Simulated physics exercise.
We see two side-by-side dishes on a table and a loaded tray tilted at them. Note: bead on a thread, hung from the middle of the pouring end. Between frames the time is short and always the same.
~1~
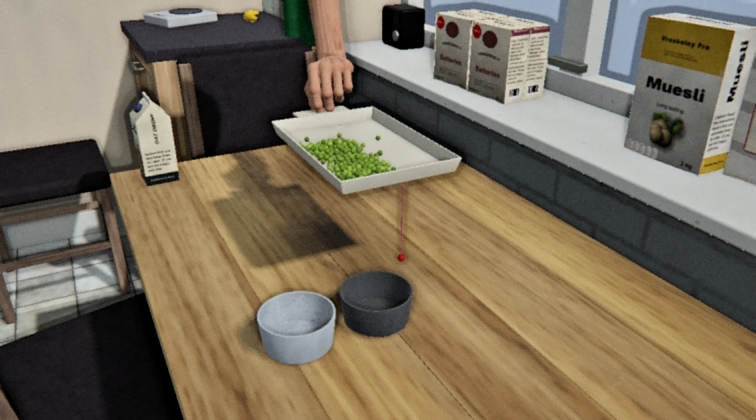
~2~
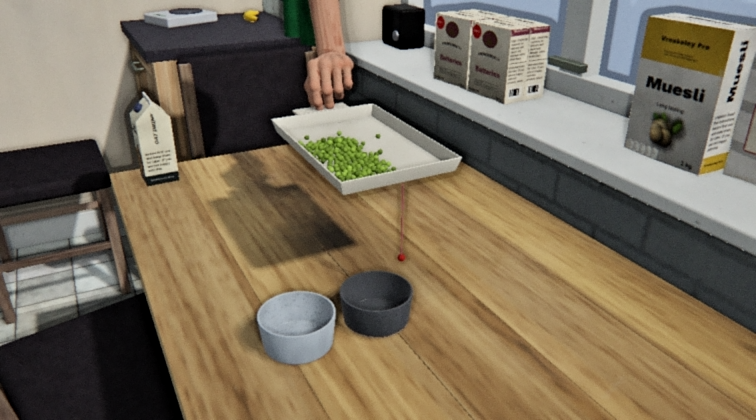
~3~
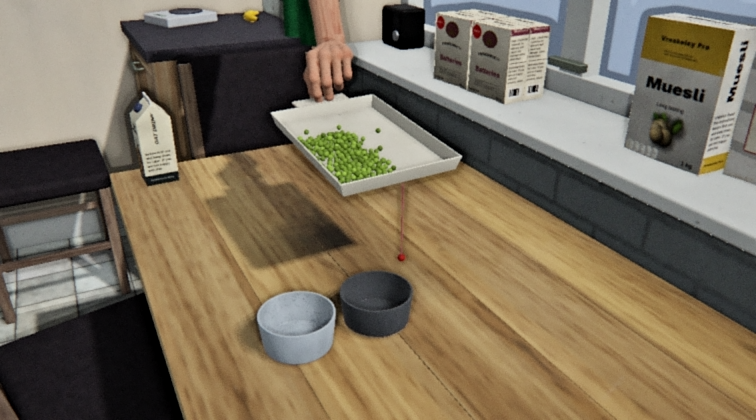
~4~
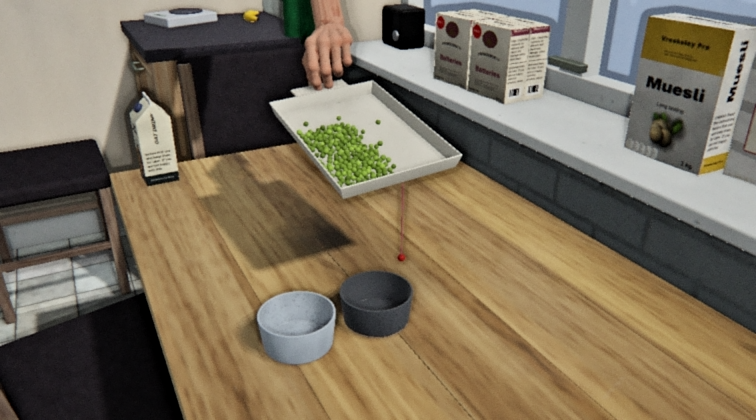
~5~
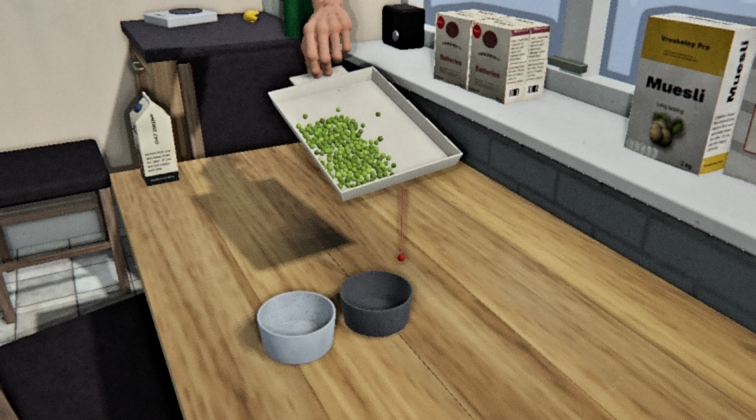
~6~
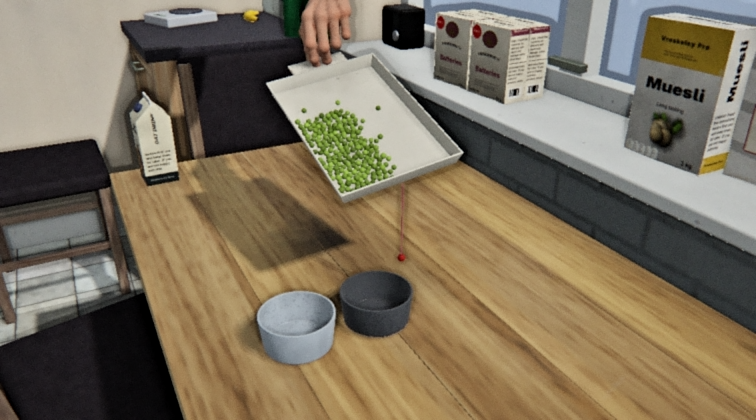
A hand tilts a white tray, and the green peas on it slide slightly forward.
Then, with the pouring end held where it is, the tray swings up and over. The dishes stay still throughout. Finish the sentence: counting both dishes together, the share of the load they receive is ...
The share is greater than half.
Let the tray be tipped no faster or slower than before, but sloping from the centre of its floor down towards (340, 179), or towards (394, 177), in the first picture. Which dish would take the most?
Record: Try 1, the dish at the right; try 2, the dish at the right.
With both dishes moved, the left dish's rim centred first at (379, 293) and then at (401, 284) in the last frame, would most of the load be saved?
First try: A majority; second try: A minority.
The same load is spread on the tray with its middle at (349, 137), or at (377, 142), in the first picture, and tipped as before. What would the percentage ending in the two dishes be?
Respectively 70 and 70 in a hundred.
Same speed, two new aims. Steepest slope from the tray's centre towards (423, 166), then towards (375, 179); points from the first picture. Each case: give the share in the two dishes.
The first try yields 0 percent and the second 80 percent.
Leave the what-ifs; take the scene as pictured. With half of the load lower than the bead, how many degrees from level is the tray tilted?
The angle is roughly 95° at that point.
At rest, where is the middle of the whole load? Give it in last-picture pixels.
Resting centre, last frame: Roughly (367, 318).
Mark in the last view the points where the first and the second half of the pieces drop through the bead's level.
I'd put it at roughly (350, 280), and after that at roughly (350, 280).
Just after the last frame, tray tipped steeply; almost all on the tray; just a few in the left dish; just a few in the air.
A moment on, tray tipped past a quarter turn; just a few on the tray; about a tenth in the left dish; roughly two thirds in the right dish; about a tenth outside both; about a tenth in the air.
Further on, tray tipped past a quarter turn; about a tenth in the left dish; the larger part in the right dish; roughly a quarter outside both.
When it is over, tray tipped past a quarter turn; about a tenth in the left dish; the larger part in the right dish; roughly a quarter outside both.
